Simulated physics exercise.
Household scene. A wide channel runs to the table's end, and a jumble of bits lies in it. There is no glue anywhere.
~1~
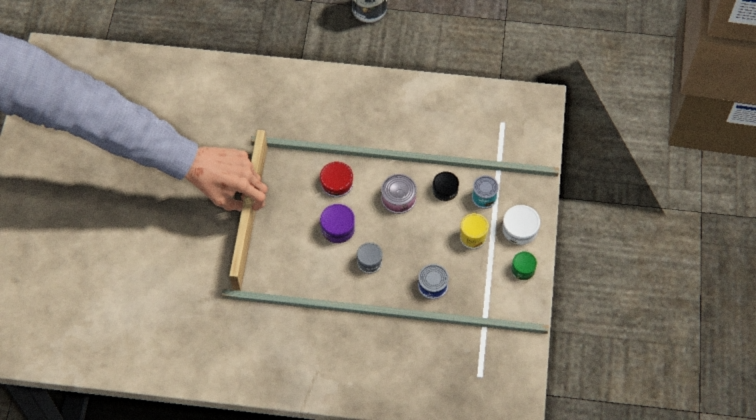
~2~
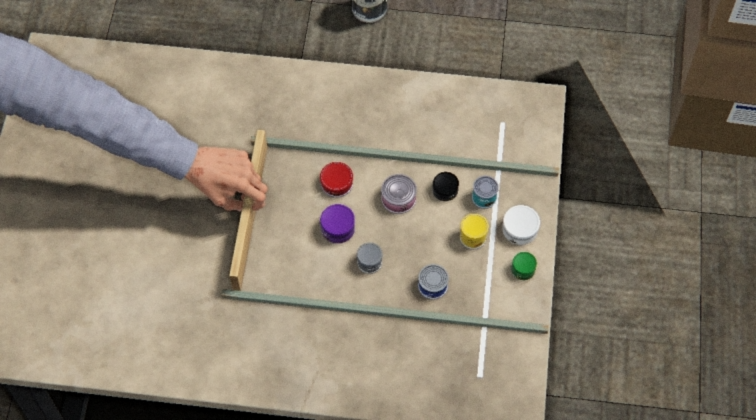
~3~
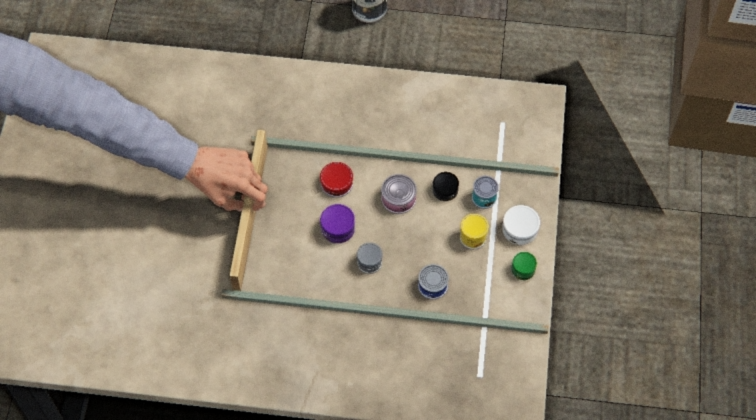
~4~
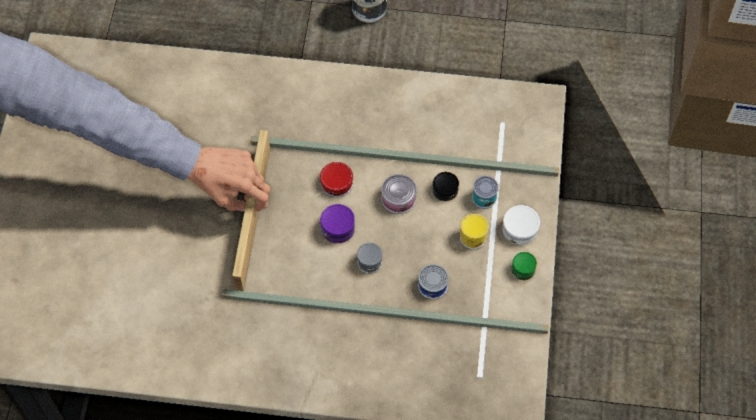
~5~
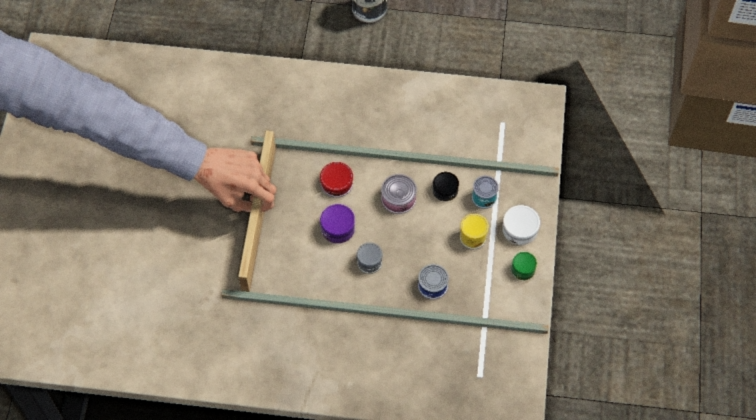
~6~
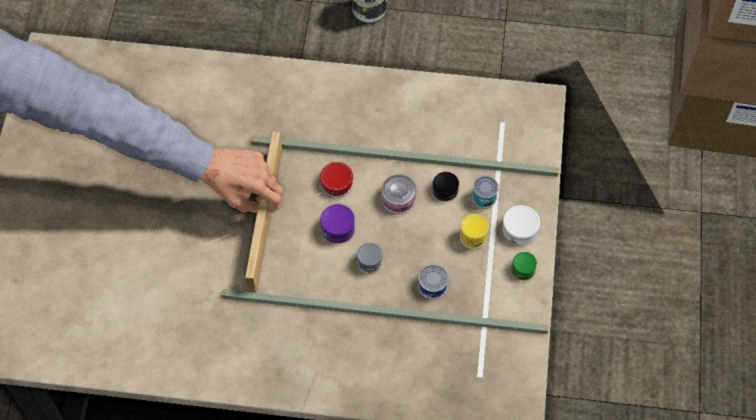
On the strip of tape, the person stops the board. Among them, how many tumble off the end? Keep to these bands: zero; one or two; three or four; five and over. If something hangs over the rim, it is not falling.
All but one or two remain.
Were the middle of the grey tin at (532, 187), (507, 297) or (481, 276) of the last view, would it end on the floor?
Spot by spot, it drops away, then stays put, then stays put.
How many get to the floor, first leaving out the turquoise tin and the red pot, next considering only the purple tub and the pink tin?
The first count is 1 and the second is 0.
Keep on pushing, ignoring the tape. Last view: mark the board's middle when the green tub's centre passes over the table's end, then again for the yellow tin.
Roughly at (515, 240) and roughly at (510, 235).
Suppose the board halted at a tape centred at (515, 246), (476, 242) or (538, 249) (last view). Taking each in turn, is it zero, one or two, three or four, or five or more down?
Spot one gives either three or four, spot two gives no fall at all, spot three gives more than four.
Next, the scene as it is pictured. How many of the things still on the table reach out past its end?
It would come to 0.
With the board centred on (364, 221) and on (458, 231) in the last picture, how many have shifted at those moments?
At first I count 4, and then 9.
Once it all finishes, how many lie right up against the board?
Contact count: 5.
A little later, none off yet; green tub at rest near (524, 266); white tub at rest near (521, 225); turquoise tin at rest near (485, 192).
When it is over, the number that fall off is one or two; down, white tub.
